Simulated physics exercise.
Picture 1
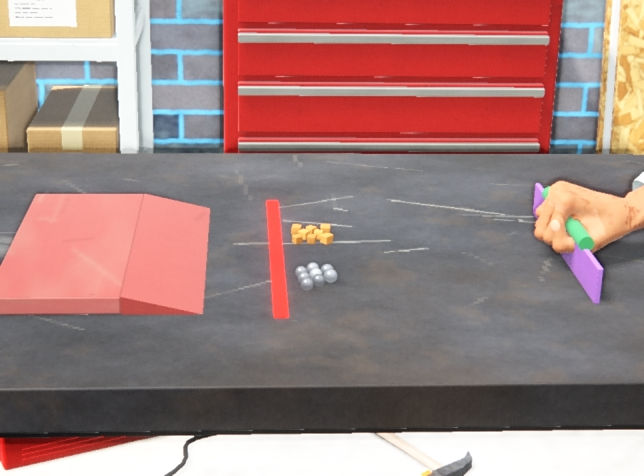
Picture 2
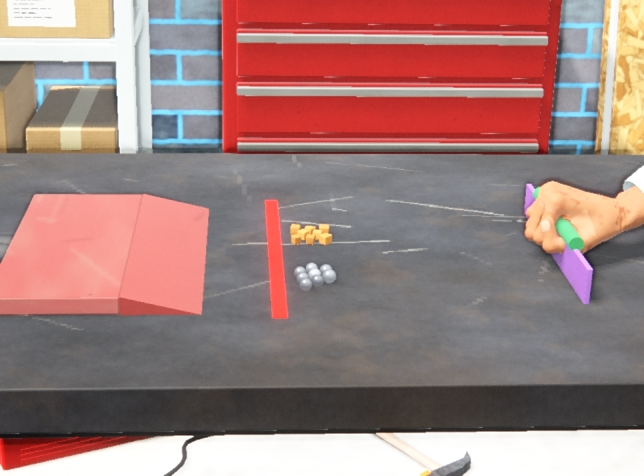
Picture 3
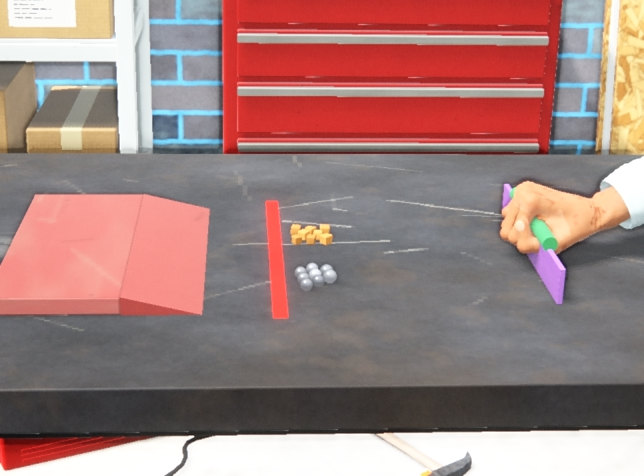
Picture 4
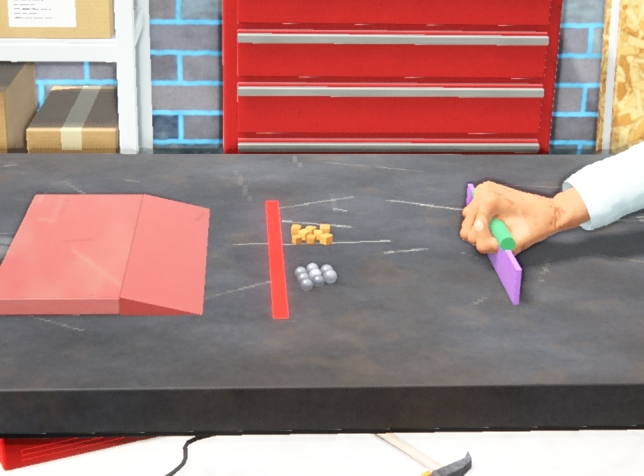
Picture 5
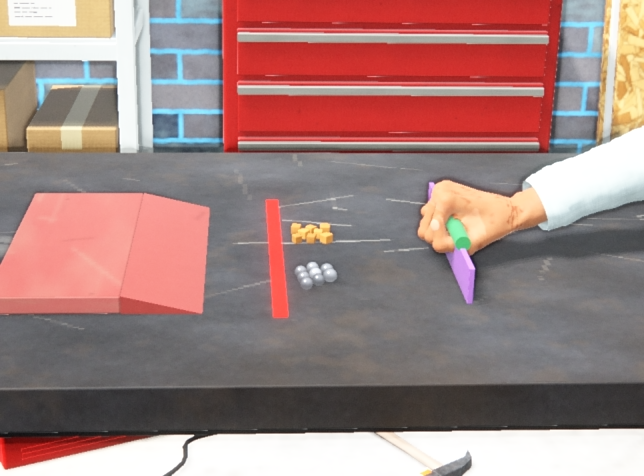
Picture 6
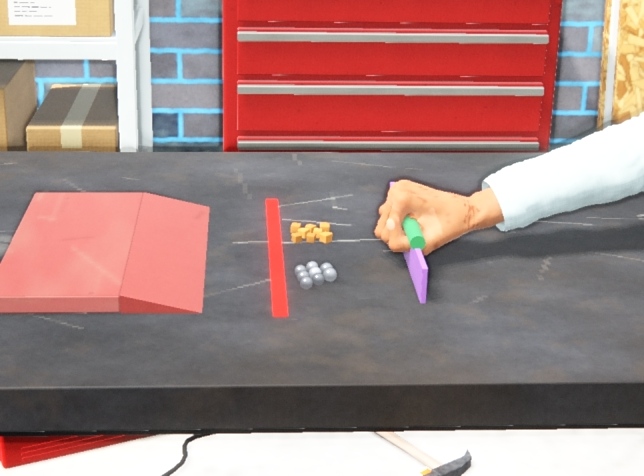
In this clip, a hand holding a purple scraper by its green handle slides it leftward across a dark workbench, nearing small orange-brown cubes and gray balls that stay still beside a red tape line and a red ramp.
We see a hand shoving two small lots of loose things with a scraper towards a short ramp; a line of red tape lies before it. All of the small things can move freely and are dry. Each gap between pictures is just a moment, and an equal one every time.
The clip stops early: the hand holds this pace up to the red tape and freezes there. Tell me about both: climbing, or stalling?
The front batch gets partly up; the back batch never gets up.
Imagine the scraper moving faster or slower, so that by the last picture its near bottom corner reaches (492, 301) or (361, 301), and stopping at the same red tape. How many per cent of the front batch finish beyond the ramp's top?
About 10 % the first time, about 100 % the second.
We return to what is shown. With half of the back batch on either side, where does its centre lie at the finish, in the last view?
Resting centre, last frame: Approx. (202, 233) px.
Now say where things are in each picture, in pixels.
In the first picture, scraper at (594, 278), at rest; red tape at (273, 206); top of the ramp at (122, 289); front batch at (316, 274), a few steel balls; back batch at (304, 234), a few brown sugar cubes.
In the second picture, scraper at (584, 278); back batch at (303, 235).
In the third picture, scraper at (557, 279); front batch at (315, 275).
In the fourth picture, scraper at (514, 279); back batch at (304, 235).
In the fifth picture, scraper at (468, 278); front batch at (315, 274).
In the sixth picture, scraper at (422, 278); red tape at (272, 204); top of the ramp at (122, 288); front batch at (315, 273); back batch at (304, 233).
Then, 0.11 s after the last picture, scraper still moving, near (326, 221); front batch all short of the ramp; back batch all short of the ramp.
Then, 0.24 s after the last picture, scraper stopped at the red tape; front batch all short of the ramp; back batch all short of the ramp.
Then, 0.52 s after the last picture, scraper stopped at the red tape; front batch most past the top, about a quarter on the ramp; back batch about half on the ramp, about half short of the ramp.
By the end, scraper stopped at the red tape; front batch most past the top, a small part short of the ramp; back batch none past the top, about half on the ramp, about half short of the ramp.
